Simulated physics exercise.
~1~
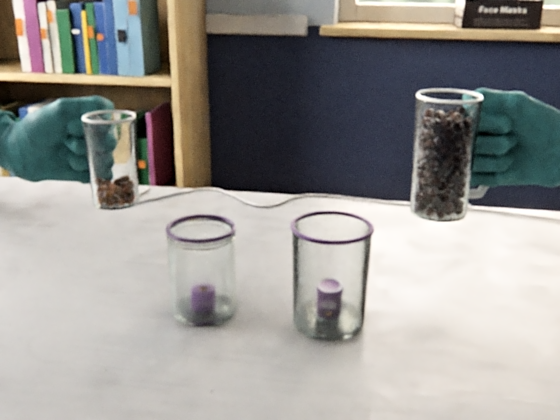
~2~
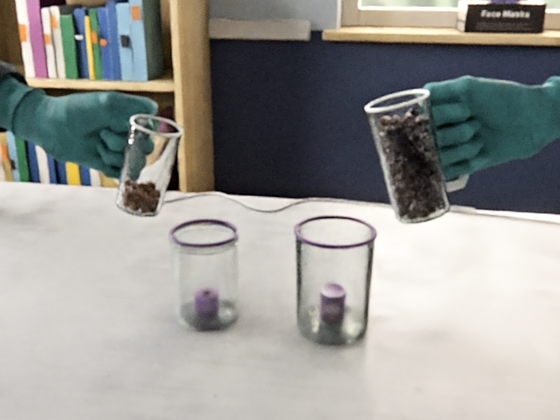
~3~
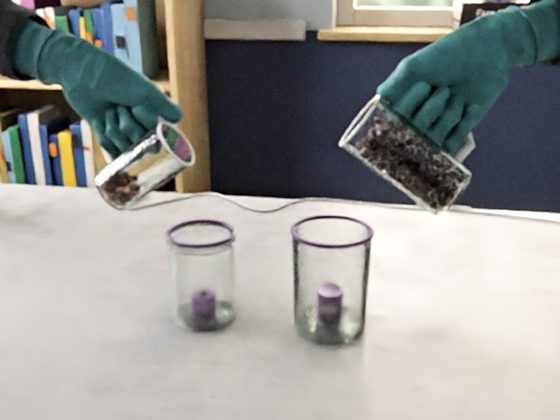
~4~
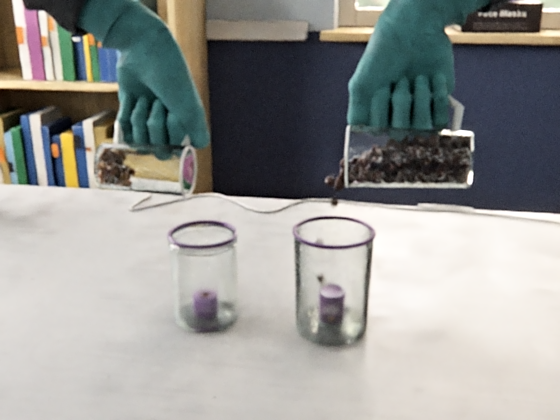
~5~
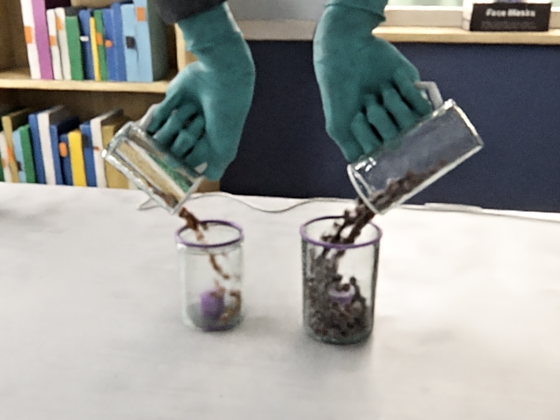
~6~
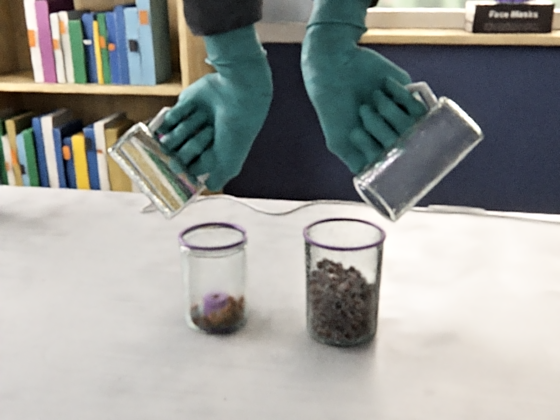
Gloved hands tip two cups into glasses, covering the right purple object but not the left.
